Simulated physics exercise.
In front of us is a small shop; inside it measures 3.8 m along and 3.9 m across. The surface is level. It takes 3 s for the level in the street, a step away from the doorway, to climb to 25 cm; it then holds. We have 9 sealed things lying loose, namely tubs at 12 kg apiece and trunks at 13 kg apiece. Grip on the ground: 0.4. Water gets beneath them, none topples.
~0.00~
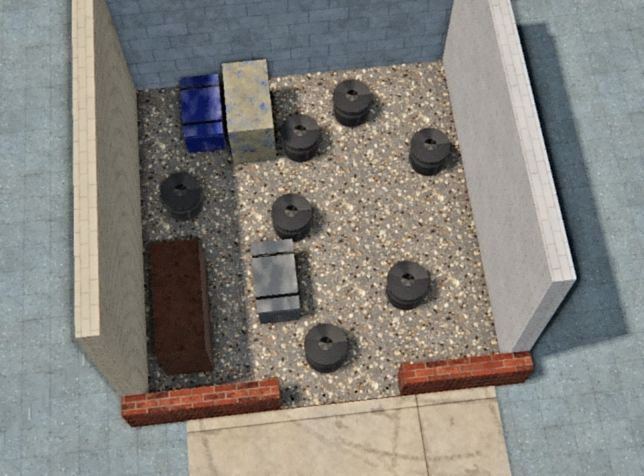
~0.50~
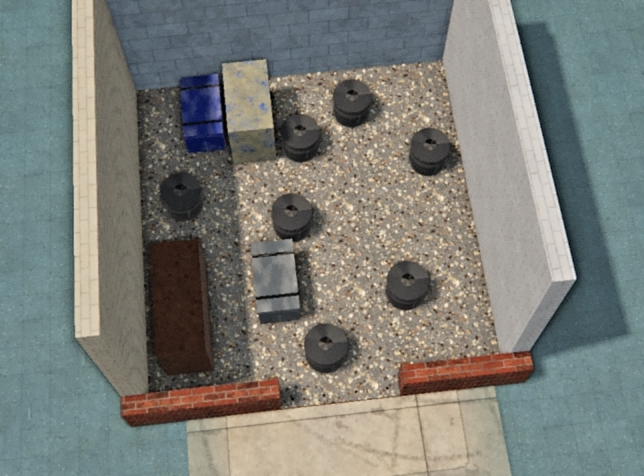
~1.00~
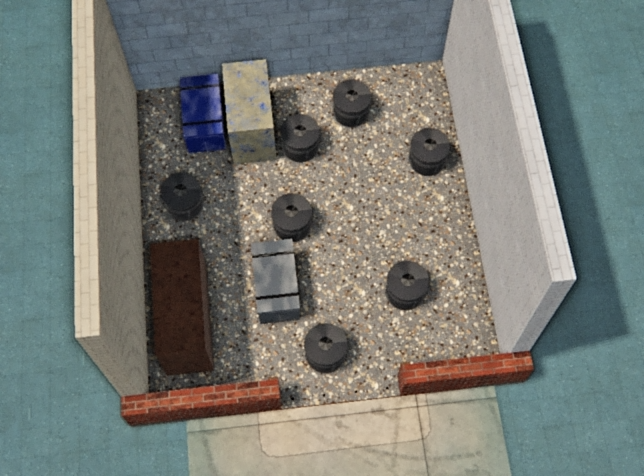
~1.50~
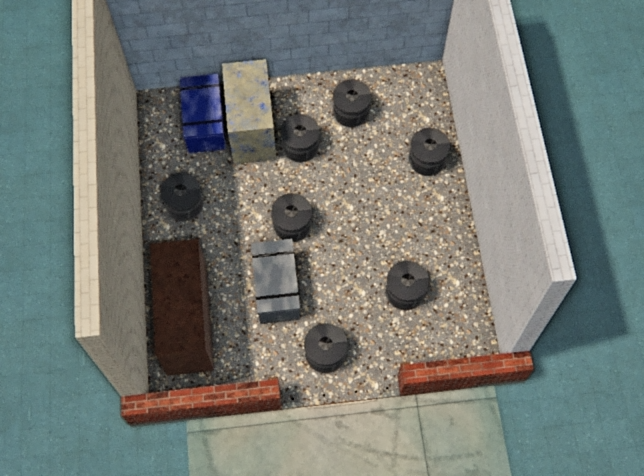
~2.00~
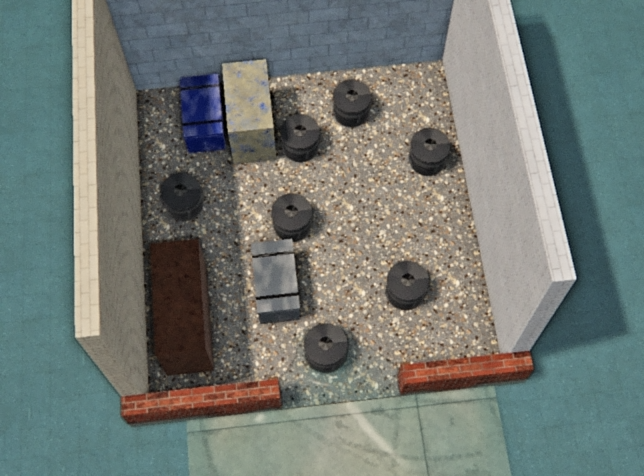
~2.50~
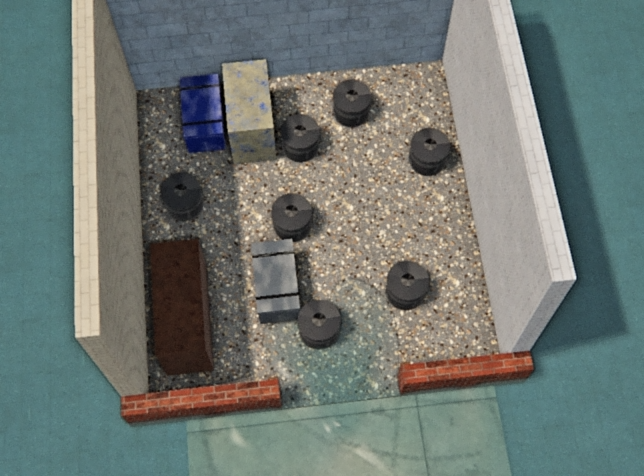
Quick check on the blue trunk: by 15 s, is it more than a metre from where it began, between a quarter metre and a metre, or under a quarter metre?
Prediction: It relocates a short stretch.
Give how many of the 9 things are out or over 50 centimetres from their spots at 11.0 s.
The count is 5.
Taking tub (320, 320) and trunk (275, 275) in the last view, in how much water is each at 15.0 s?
I'd put it at 25 cm and 21 cm respectively.
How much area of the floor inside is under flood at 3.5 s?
At that time the wet patch spans about 4.5 m2.
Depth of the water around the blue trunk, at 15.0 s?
Roughly 21 cm deep.
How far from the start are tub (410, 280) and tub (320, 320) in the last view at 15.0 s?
The first is 80 cm from its start, the second 300 cm.
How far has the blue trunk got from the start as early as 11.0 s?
30 cm or so by then.
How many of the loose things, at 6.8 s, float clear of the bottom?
Answer: 8.
After 3.5 s the blue trunk is near (201, 105), 0.0 m from its start, aground; 0 afloat.
After 6.8 s the blue trunk is near (200, 90), 0.1 m from its start, afloat; 8 afloat.
After 11.0 s the blue trunk is near (196, 118), 0.3 m from its start, afloat; 9 afloat.
After 15.0 s the blue trunk is near (174, 123), 0.4 m from its start, afloat; 9 afloat.
